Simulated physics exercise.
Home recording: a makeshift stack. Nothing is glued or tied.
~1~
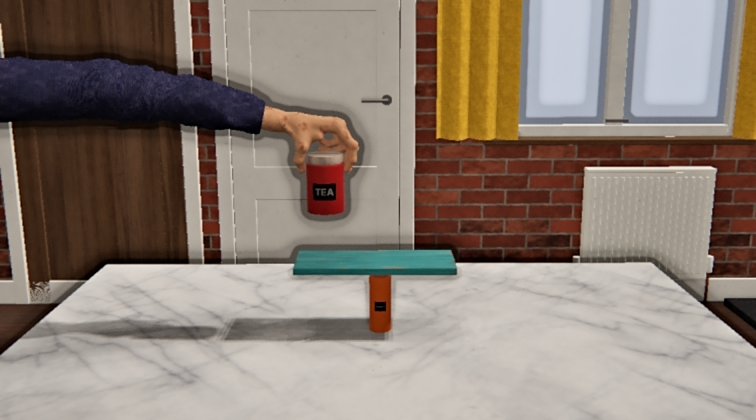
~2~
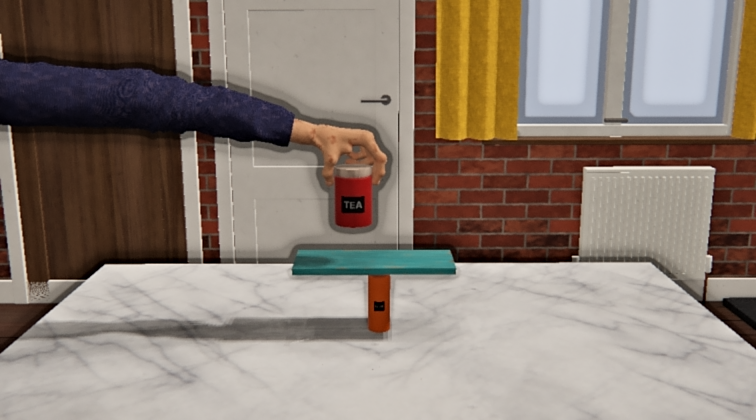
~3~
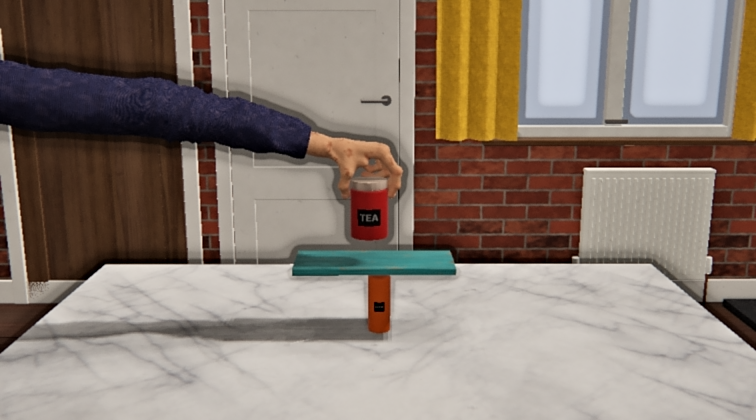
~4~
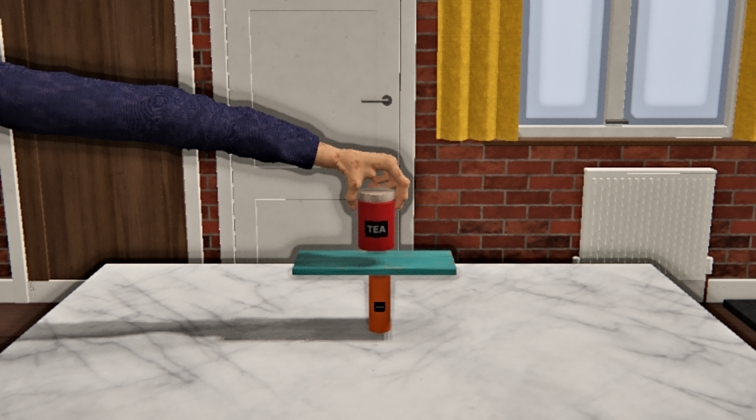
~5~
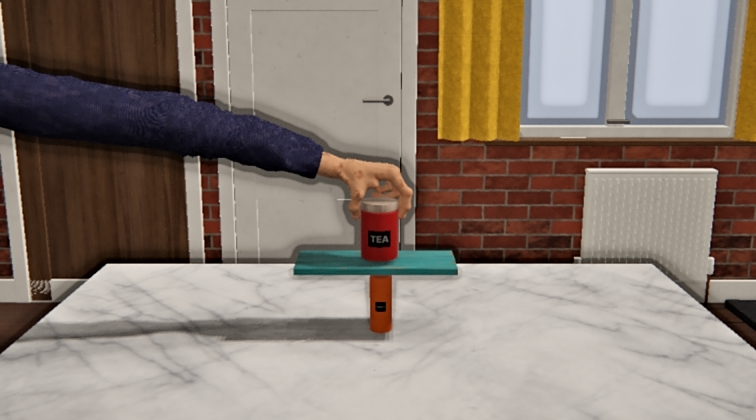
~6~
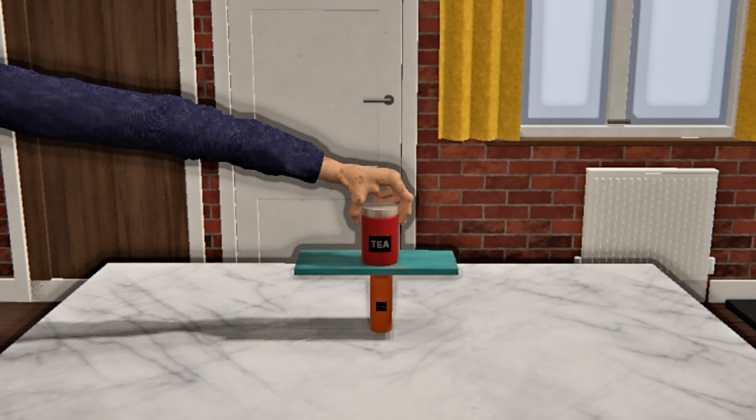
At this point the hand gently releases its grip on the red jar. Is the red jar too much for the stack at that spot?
No, the stack copes.
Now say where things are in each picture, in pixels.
In the first picture, coming down; red jar (325, 183); turquoise board (375, 262).
In the second picture, coming down; red jar (353, 195); turquoise board (374, 262).
In the third picture, coming down; red jar (369, 208); turquoise board (374, 262).
In the fourth picture, coming down; red jar (376, 219); turquoise board (375, 262).
In the fifth picture, coming down; red jar (379, 229); turquoise board (376, 262).
In the sixth picture, set down, still held; red jar (380, 234); turquoise board (376, 262).
Then, 0.80 s later than the last frame, all is still.
Then, 1.70 s later than the last frame, red jar resting near (380, 234).
When it is over, all 3 as before. End places, in pixels of the last picture, red jar near (380, 234). The stack holds.
